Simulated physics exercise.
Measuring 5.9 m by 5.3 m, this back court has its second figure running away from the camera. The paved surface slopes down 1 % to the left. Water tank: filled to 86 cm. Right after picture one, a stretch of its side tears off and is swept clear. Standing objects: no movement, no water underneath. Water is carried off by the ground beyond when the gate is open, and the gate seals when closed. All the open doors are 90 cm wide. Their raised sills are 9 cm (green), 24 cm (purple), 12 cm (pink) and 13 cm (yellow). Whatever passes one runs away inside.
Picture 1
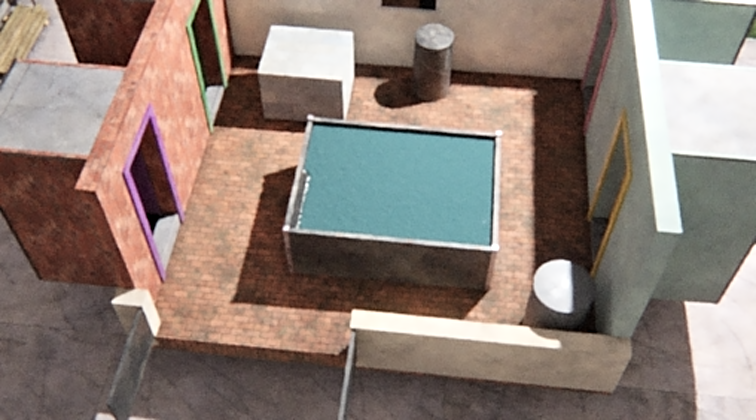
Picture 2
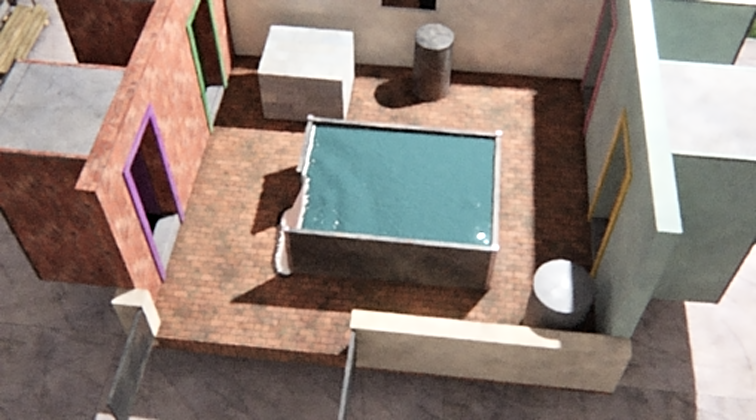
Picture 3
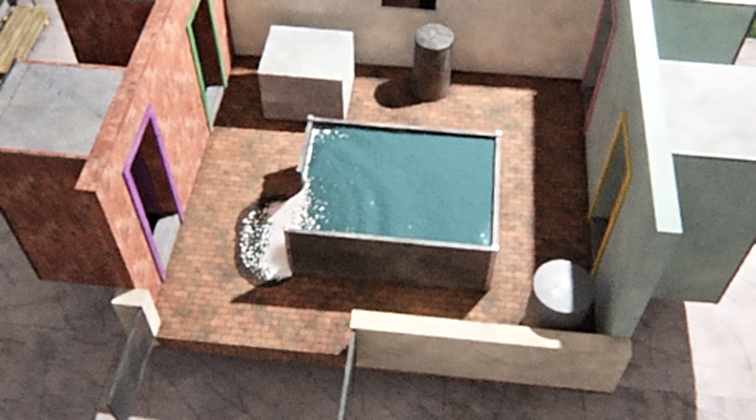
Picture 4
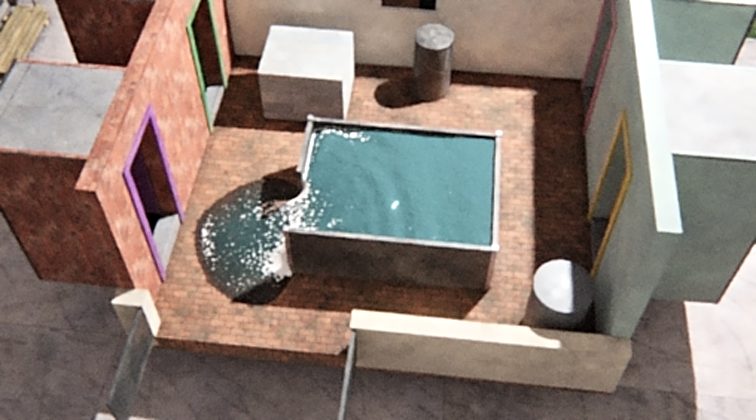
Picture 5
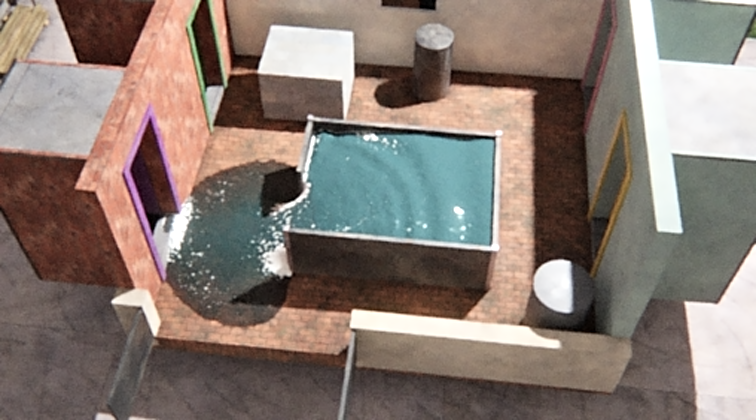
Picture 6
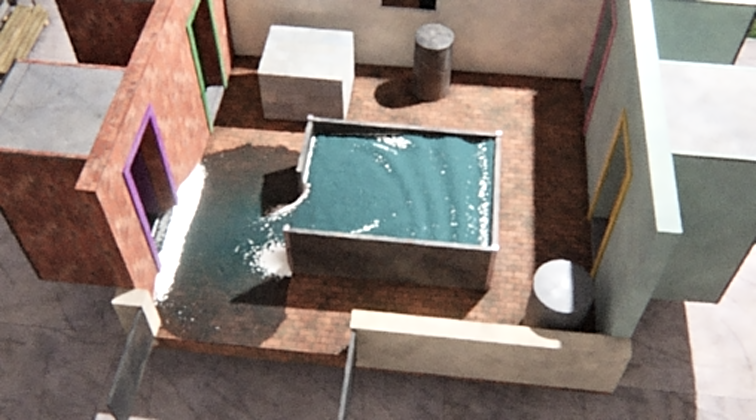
A large rectangular tank of teal water stands in a brick-paved courtyard, seen from above by a still camera. A white block and grey cylinder stand behind it, a pale drum at lower right, purple and green doorways at left, and a yellow one at right. The tank's left side breaks open, and water gushes out, spreads leftward across the paving and foams against the brick wall, while ripples cross the tank.
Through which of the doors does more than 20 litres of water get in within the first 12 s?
The green door lets in more than 20 litres; the purple door lets in more than 20 litres; the pink door does not let in more than 20 litres; the yellow door does not let in more than 20 litres.
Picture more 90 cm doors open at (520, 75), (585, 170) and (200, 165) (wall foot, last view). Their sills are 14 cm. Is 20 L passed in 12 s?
Taking them in order, the first gets too little, the second too little and the third enough.
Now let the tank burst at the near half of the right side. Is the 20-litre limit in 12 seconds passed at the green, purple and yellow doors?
Note: Green beyond the mark, purple short of the mark, yellow beyond the mark.
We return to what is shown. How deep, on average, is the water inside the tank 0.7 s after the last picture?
Average depth: About 63 cm.
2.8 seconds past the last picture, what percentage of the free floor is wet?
About 45 per cent.
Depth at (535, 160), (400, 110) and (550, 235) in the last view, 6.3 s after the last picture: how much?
About 4, 6 and 2 cm respectively.
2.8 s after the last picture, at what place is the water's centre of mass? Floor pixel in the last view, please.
The water is centred near (333, 203).
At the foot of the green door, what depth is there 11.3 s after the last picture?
Around 11.5 cm deep.
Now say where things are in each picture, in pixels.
In the first picture, the water tank at (397, 184) is whole and still, 86 cm deep.
In the second picture, water pours out at (298, 228) and has run 0.6 m, to (287, 275); typically 8 cm deep outside, 86 cm at the water tank's back.
In the third picture, the front is at (252, 209), 0.9 m from the gap at (299, 229); 1.0 m2 of floor is under water; 86 cm left at the back of the water tank.
In the fourth picture, water pours out at (299, 230) and has run 1.5 m, to (202, 225); typically 9 cm deep outside, 86 cm at the water tank's back.
In the fifth picture, the front is at (166, 271), 1.9 m from the gap at (299, 230); 3.9 m2 of floor is under water; 85 cm left at the back of the water tank.
In the sixth picture, the front is at a hidden place, 2.2 m from the gap at (299, 229); 5.1 m2 of floor is under water; 79 cm left at the back of the water tank.
Then, 0.7 s after the last picture water covers 25 % of the floor and is deepest (62 cm) near (151, 319); green door 9 cm at the sill, 0 L in, purple door 52 cm at the sill, 98 L in, pink door not reached, yellow door not reached.
Then, 1.5 s after the last picture water covers 30 % of the floor and is deepest (50 cm) near (175, 243); green door 10 cm at the sill, 0 L in, purple door 50 cm at the sill, 255 L in, pink door not reached, yellow door not reached.
Then, 2.8 s after the last picture water covers 45 % of the floor and is deepest (36 cm) near (271, 82); green door 8 cm at the sill, 1 L in, purple door 34 cm at the sill, 389 L in, pink door not reached, yellow door not reached.
Then, 6.3 s after the last picture water covers 75 % of the floor and is deepest (20 cm) near (175, 243); green door 19 cm at the sill, 118 L in, purple door 19 cm at the sill, 442 L in, pink door 8 cm at the sill, 0 L in, yellow door 2 cm at the sill, 0 L in.
Then, 11.3 s after the last picture water covers 90 % of the floor and is deepest (13 cm) near (179, 233); green door 12 cm at the sill, 200 L in, purple door 12 cm at the sill, 442 L in, pink door 7 cm at the sill, 0 L in, yellow door 4 cm at the sill, 0 L in.
